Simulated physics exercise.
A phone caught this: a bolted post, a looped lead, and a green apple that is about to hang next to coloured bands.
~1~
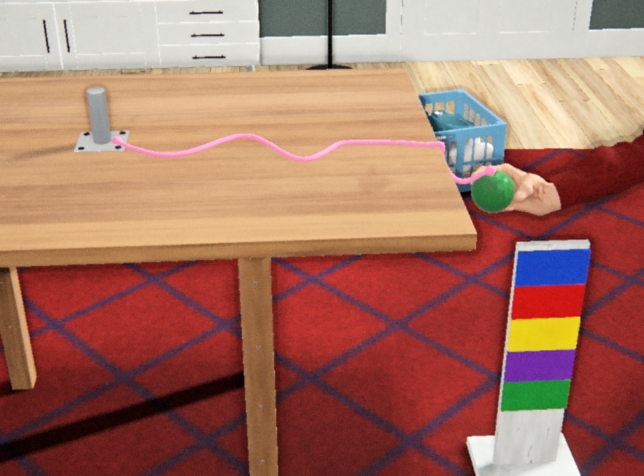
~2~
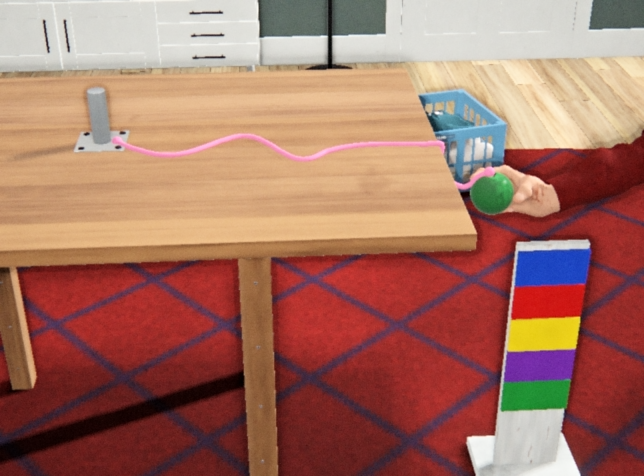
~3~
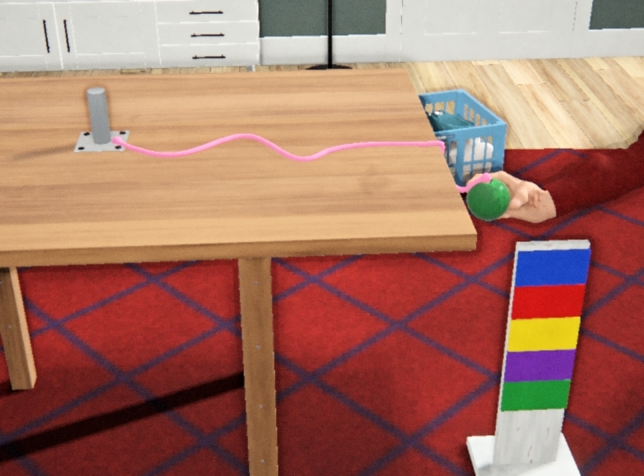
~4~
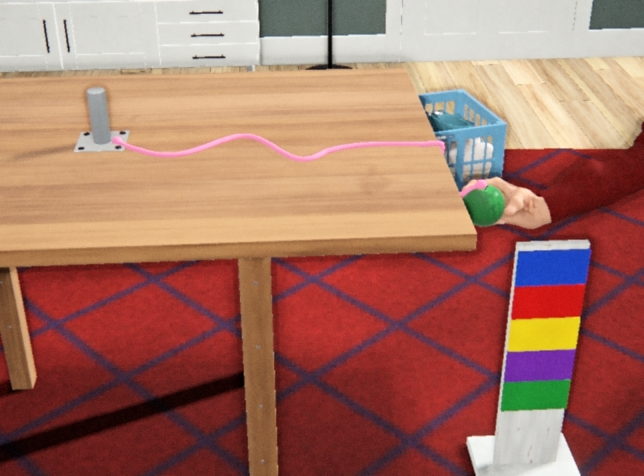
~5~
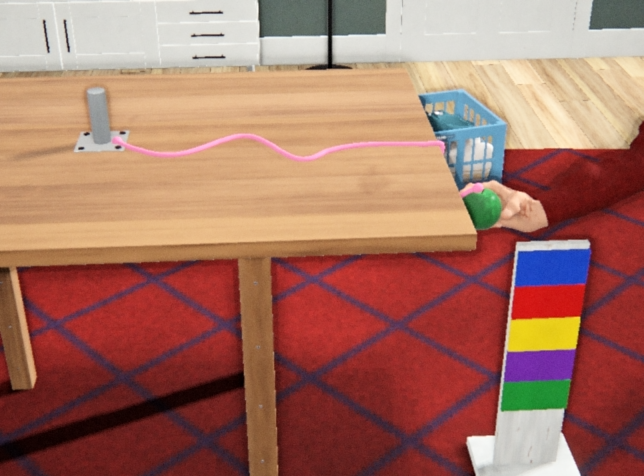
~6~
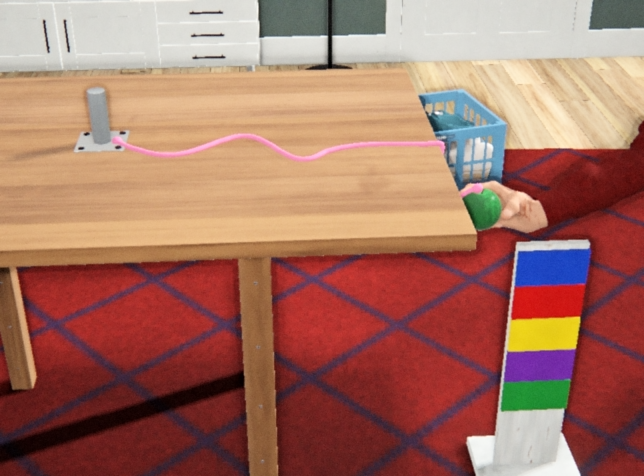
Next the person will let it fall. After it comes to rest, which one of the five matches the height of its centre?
The one that matches is red.
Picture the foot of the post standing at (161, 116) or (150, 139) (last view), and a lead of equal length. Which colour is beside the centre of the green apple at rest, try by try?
Going case by case, it's yellow and then yellow.
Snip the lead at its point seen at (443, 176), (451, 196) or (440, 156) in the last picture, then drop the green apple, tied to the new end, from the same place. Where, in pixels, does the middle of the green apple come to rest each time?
Close to (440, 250) first, close to (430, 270) next, and close to (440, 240) last.
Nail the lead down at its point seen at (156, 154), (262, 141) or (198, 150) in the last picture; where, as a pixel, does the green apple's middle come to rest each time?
Pixel places, try by try: (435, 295), (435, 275), (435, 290).
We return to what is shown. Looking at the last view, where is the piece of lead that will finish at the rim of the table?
The piece you want is at about (377, 145).
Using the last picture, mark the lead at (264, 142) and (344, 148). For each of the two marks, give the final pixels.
I'd say about (297, 144) for one and about (407, 146) for the other.
Soon after, apple near (431, 292); level with red.
Then, apple near (436, 297); level with red.
At rest, apple near (434, 298); level with red. The lead holds its middle at red.
